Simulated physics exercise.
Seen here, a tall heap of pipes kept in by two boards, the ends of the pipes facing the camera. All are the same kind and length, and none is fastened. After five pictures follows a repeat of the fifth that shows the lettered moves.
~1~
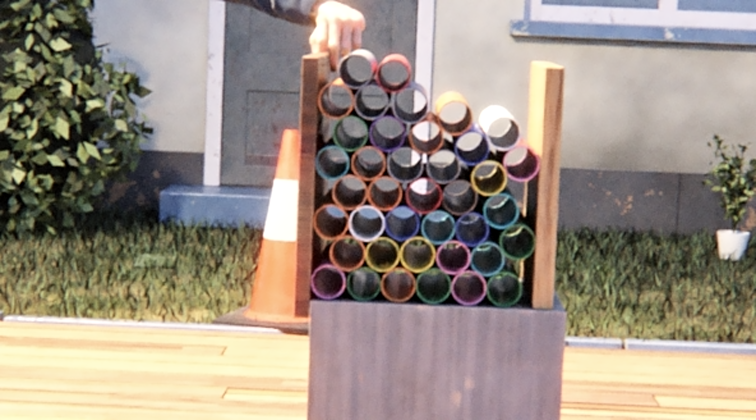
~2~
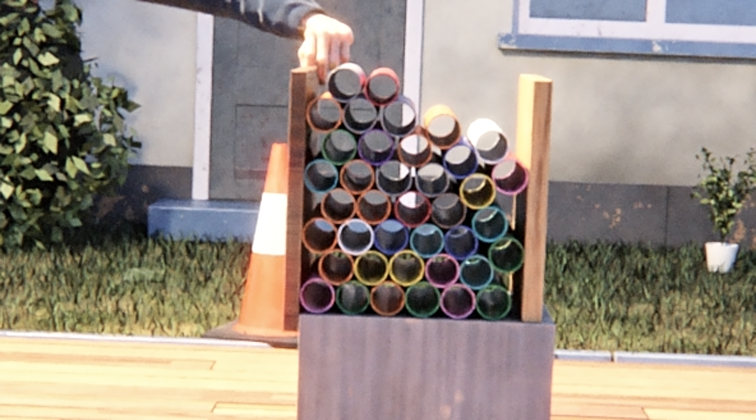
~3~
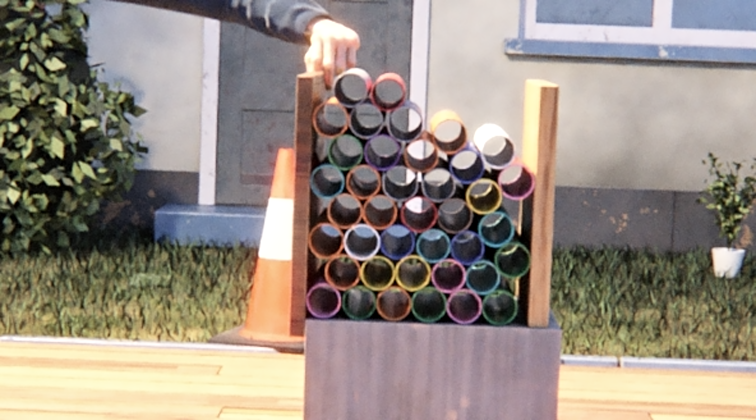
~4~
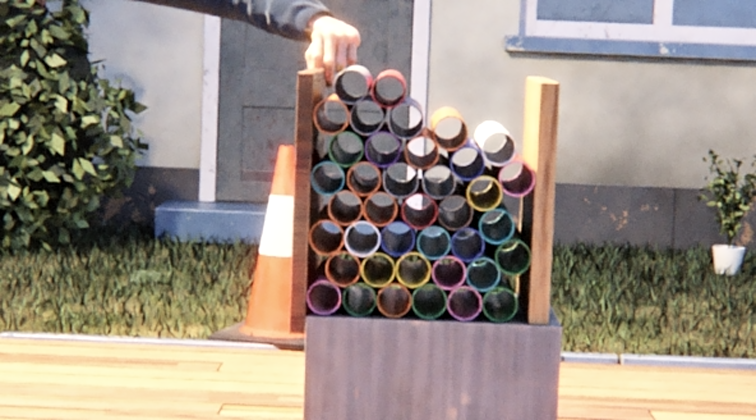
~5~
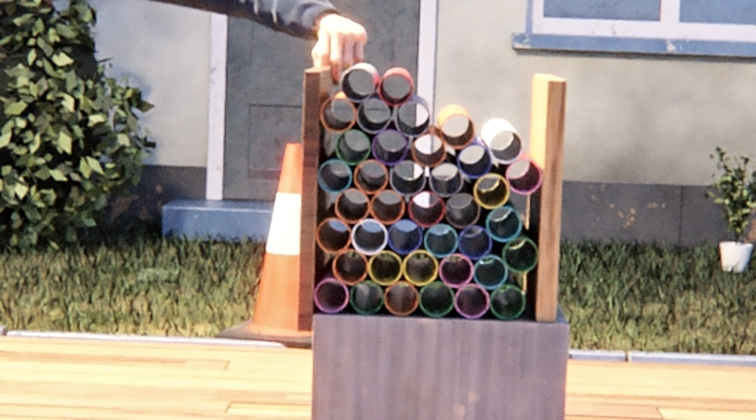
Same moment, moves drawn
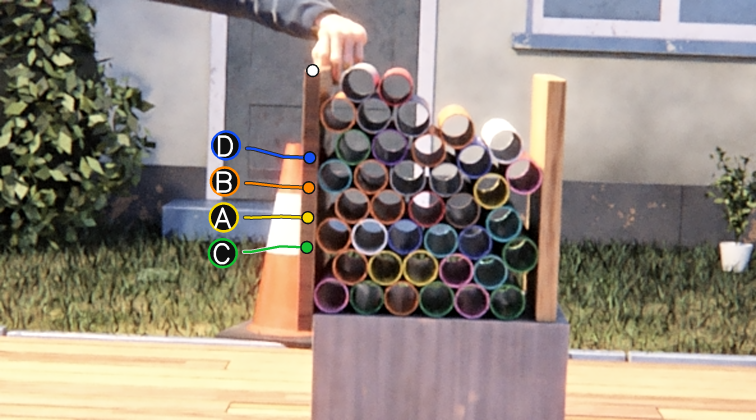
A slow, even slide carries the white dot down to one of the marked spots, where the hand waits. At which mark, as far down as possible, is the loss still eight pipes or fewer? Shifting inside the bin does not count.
At most to C.
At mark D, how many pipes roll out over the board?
The count is two.
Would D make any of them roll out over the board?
At D: Yes.
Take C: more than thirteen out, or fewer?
At C, fewer than thirteen.
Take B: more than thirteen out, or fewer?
At B, fewer than thirteen.
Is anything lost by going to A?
Yes, at A.
On the marked copy, A at (308, 218); B at (309, 188); C at (307, 247); D at (310, 158); the white dot at (313, 71).
With C. Early on, top of the board (319, 146).
Further on, top of the board (316, 230).
At the end, top of the board (315, 247), six out over the board.
As for the rest, A six out over the board; B two out over the board; D two out over the board.
